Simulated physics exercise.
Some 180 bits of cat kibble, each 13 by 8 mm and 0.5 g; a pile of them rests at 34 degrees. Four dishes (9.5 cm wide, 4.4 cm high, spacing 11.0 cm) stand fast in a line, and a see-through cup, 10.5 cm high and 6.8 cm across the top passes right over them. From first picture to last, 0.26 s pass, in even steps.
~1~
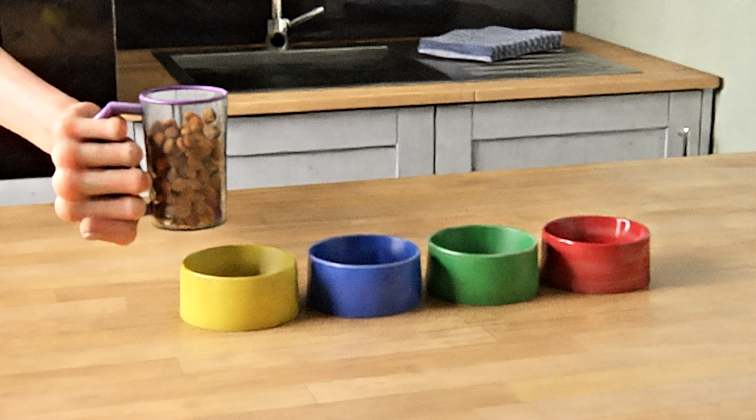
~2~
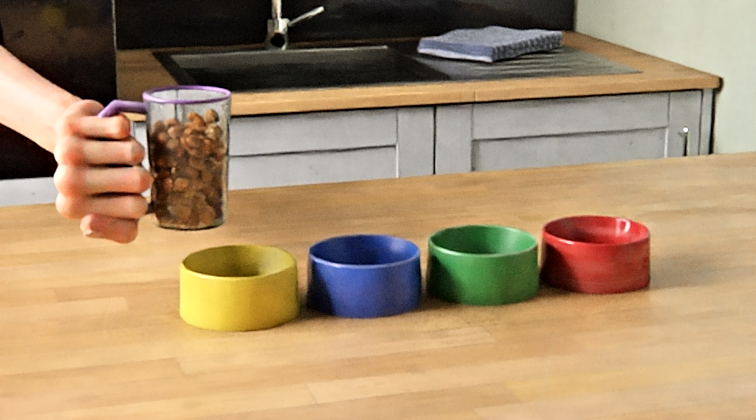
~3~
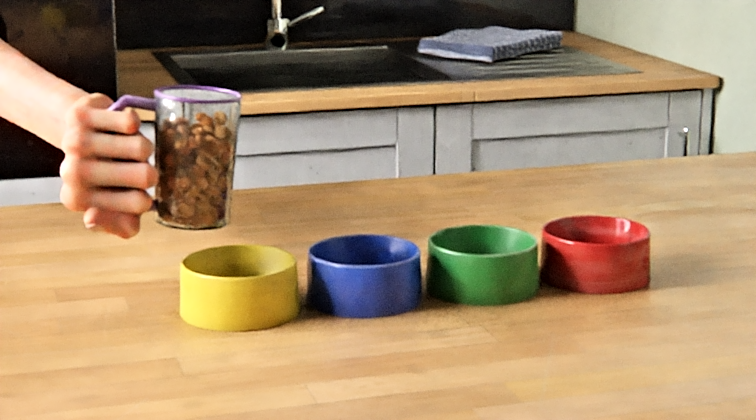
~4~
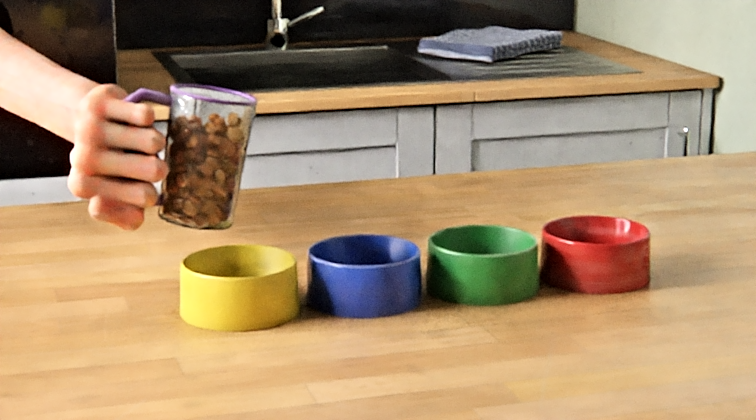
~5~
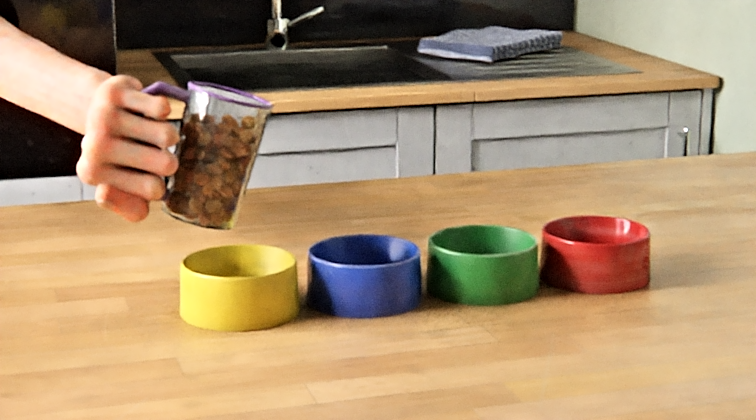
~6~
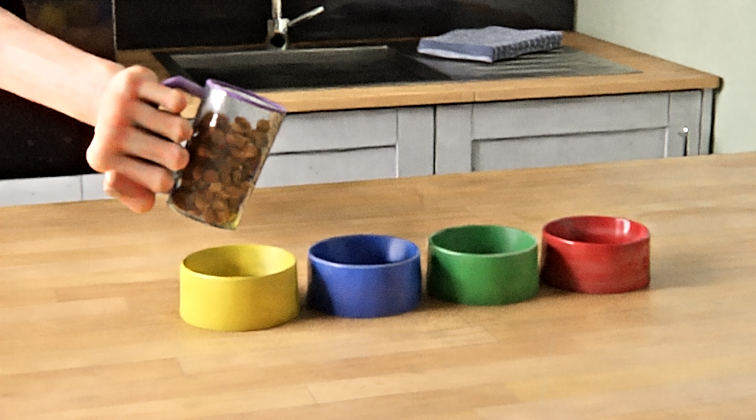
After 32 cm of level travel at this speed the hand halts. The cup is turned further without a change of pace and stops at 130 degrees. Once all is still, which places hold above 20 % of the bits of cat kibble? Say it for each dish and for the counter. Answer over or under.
Red: Under, blue: Under, green: Over, yellow: Under, counter: Under.
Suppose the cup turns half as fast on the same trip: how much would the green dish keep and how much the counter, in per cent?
Green 0; counter 0.
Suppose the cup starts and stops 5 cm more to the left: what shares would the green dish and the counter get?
Green 30, counter 30.
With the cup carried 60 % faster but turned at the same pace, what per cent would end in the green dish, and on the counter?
Then: Green 0; counter 10.
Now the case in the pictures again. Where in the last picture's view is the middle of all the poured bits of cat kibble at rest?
Around (490, 265).
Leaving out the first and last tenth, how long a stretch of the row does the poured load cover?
Some 6 cm.
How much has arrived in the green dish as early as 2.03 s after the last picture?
Near 95 per cent so far.
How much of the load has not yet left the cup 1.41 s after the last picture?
Some 0 per cent of the load.
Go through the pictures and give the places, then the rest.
The first frame shows cup at (187, 159), tilt 0 degrees, lip at (226, 93), moved 0.0 cm; middle of the pieces at (190, 172); yellow dish at (239, 261); blue dish at (364, 251); green dish at (483, 240); red dish at (596, 230).
The second frame shows cup at (189, 158), tilt 1 degrees, lip at (229, 94), moved 0.2 cm; middle of the pieces at (192, 172).
The third frame shows cup at (195, 158), tilt 5 degrees, lip at (240, 96), moved 0.7 cm; middle of the pieces at (197, 172).
The fourth frame shows cup at (205, 157), tilt 11 degrees, lip at (255, 100), moved 1.5 cm; middle of the pieces at (205, 171).
The fifth frame shows cup at (215, 157), tilt 17 degrees, lip at (270, 105), moved 2.3 cm; middle of the pieces at (214, 171).
The sixth frame shows cup at (224, 156), tilt 23 degrees, lip at (285, 110), moved 3.1 cm; middle of the pieces at (222, 170); yellow dish at (239, 261); blue dish at (364, 251); green dish at (483, 240); red dish at (596, 230).
Then, 0.85 s after the last picture, tilt 120 degrees; cup holds 85 %, green 10 %.
Then, 1.41 s after the last picture, tilt 130 degrees; cup holds 0 %, green 95 %.
Then, 2.03 s after the last picture, tilt 130 degrees; cup holds 0 %, green 95 %.
In the end, red 0 %, blue 0 %, green 95 %, yellow 0 %, counter 5 %.
